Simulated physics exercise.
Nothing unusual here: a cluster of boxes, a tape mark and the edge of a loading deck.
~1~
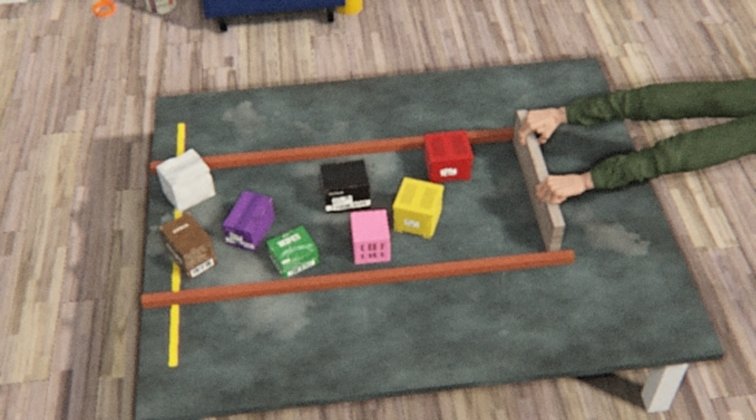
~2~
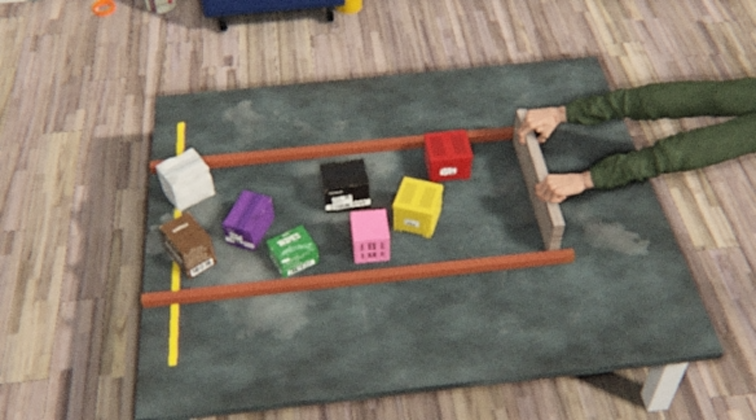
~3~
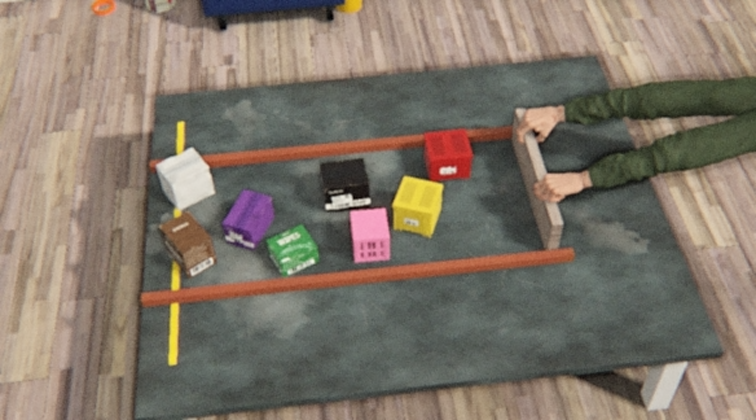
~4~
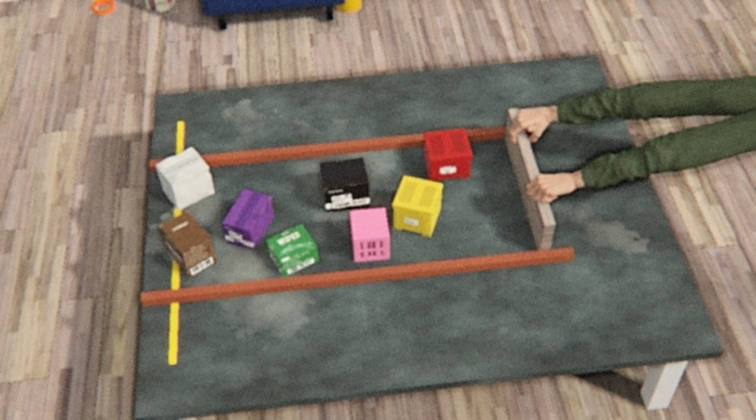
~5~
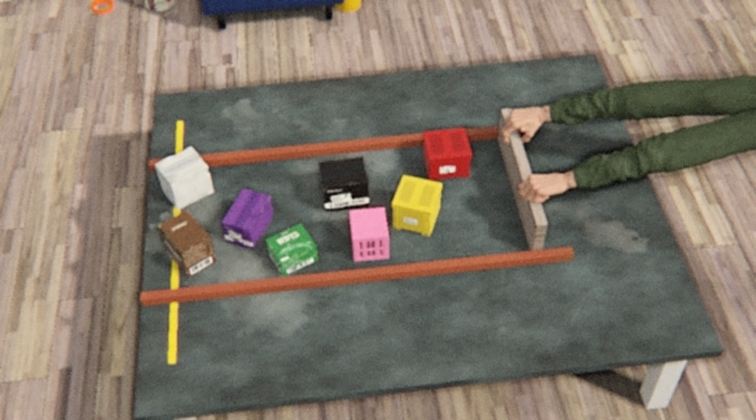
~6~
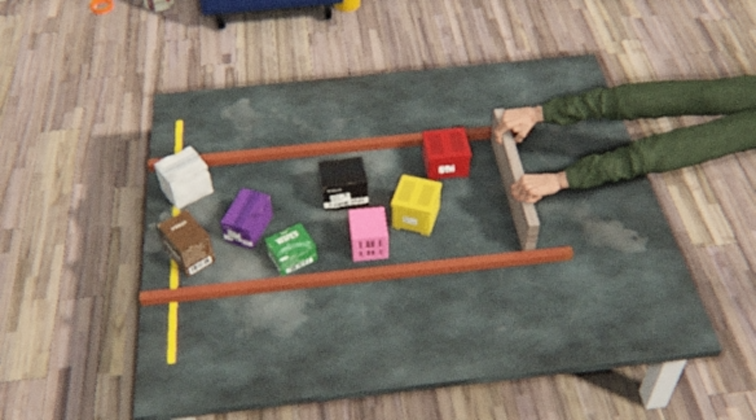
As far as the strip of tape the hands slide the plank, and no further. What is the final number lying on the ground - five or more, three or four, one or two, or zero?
So the tally of ones that come down is five plus, really.
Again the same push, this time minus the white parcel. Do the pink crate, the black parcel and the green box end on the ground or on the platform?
I'd say the pink crate stays aboard, the black parcel gets knocked off and the green box gets knocked off.
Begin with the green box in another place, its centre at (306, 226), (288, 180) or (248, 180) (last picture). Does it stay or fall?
Spot by spot: It ends up off; it ends up off; it ends up off.
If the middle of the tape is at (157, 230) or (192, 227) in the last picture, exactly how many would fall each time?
Ground tally per try: 8 / 5.
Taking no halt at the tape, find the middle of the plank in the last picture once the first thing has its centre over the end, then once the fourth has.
Its middle is near (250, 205) and then near (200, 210).
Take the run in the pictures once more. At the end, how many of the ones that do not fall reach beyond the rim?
Number: 3.
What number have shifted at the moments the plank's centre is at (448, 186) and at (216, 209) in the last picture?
The counts are 1 and 8.
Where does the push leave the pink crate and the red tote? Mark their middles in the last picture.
In the last picture the pink crate sits at (152, 271) while the red tote sits at (154, 174).
Soon after, none off yet; white parcel at rest near (184, 178); brown box at rest near (187, 244); purple parcel at rest near (248, 219).
Then, none off yet; white parcel at rest near (184, 178); brown box moved a little near (173, 249); purple parcel moved about its own width near (215, 232).
At rest, the number that fall off is five or more; fallen, black parcel, green box, purple parcel, brown box and white parcel.
